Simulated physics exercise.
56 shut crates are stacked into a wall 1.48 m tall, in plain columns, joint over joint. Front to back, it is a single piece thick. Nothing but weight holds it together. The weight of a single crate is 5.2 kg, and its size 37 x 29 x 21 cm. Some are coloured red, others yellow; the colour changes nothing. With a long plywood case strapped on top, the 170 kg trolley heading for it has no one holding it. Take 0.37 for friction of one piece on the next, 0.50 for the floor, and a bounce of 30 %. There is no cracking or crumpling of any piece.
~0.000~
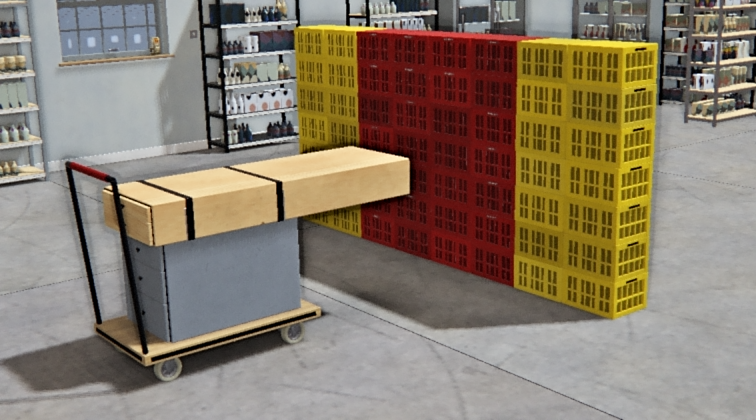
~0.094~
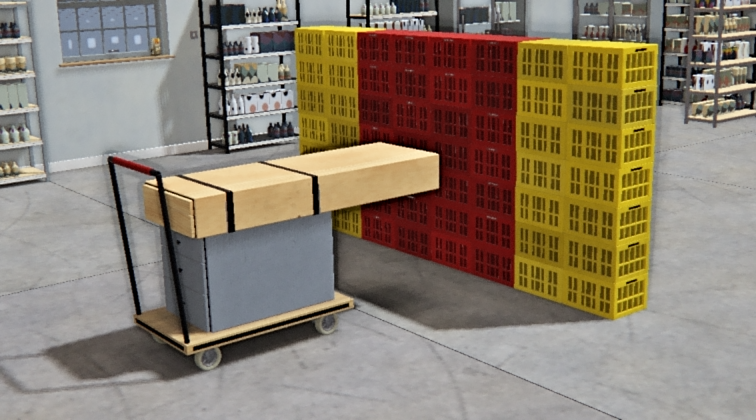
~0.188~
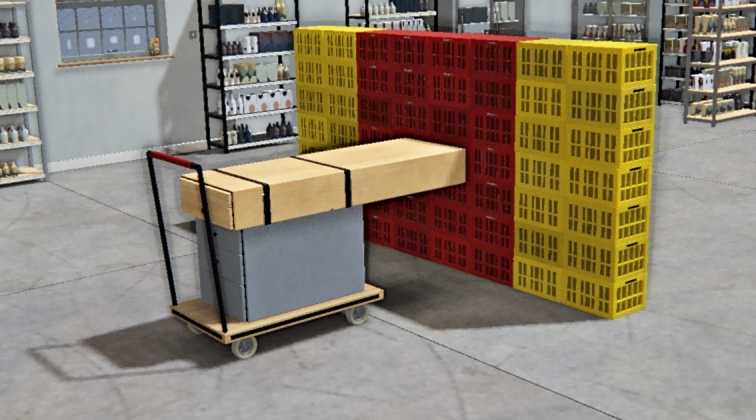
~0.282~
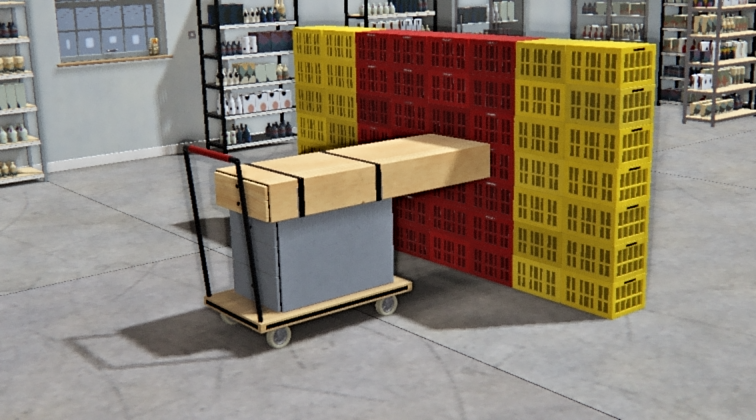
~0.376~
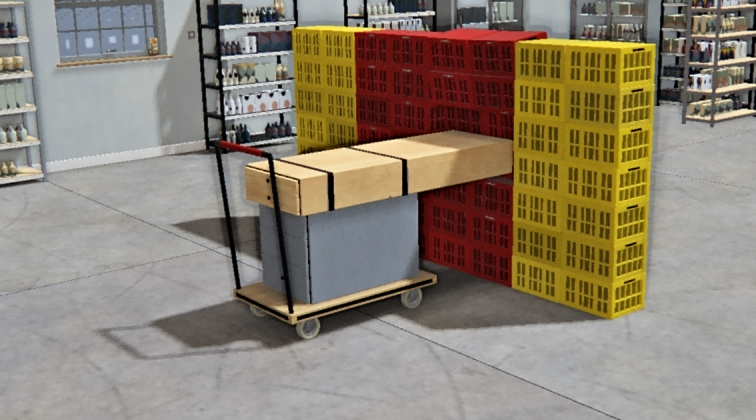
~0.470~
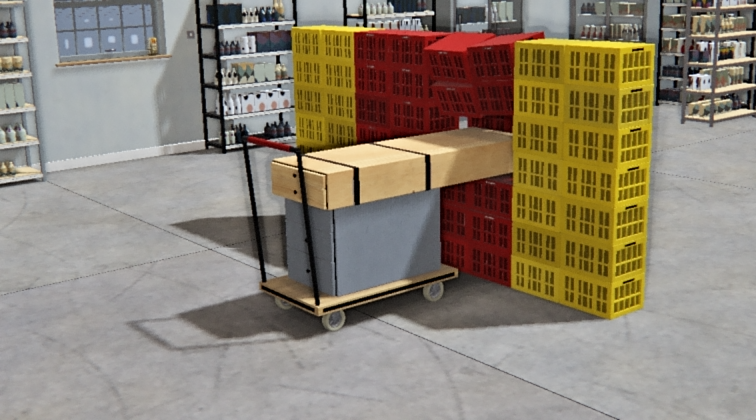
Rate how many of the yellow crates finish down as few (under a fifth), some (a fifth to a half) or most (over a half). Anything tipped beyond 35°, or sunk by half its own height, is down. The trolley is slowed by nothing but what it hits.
Few.
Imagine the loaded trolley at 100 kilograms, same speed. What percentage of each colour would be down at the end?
Result: Yellow 0, red 30 %.
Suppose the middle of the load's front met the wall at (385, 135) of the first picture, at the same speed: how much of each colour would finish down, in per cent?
For yellow it's 0 per cent, for red 30 per cent.
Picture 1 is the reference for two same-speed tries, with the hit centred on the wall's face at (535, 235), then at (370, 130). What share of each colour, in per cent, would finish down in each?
For yellow it's 20 then 10 per cent, for red 20 then 30 per cent.
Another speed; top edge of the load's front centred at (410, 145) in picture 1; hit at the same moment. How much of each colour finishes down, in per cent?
Result - yellow: 0%; red: 30%.
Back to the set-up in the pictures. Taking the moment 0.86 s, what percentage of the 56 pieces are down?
15 %.
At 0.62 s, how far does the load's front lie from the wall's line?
Roughly 55 cm.
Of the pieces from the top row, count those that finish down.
The number is 2.
After 0.62 s, load 56 cm past the wall's line, still rolling; none of the 28 yellow crates down (8 of 56 in all colours); top yellow crate unmoved; top red crate 24° from how it stood, 18 cm lower.
After 0.86 s, load 91 cm past the wall's line, still rolling; none of the 28 yellow crates down (8 of 56 in all colours); top yellow crate unmoved; top red crate 25° from how it stood, 32 cm lower.
After 1.20 s, load 1.28 m past the wall's line, still rolling; none of the 28 yellow crates down (8 of 56 in all colours); top yellow crate unmoved; top red crate 39 cm lower.
After 1.64 s, load 1.58 m past the wall's line, still rolling; none of the 28 yellow crates down (8 of 56 in all colours); top yellow crate unmoved; top red crate 39 cm lower.
In the end (2.3 s), load 1.68 m past the wall's line, stopped; none of the 28 yellow crates down (8 of 56 in all colours); top yellow crate unmoved; top red crate 39 cm lower. That is 0 per cent. From the last view, middles, top yellow crate near (322, 42), top red crate near (541, 102).
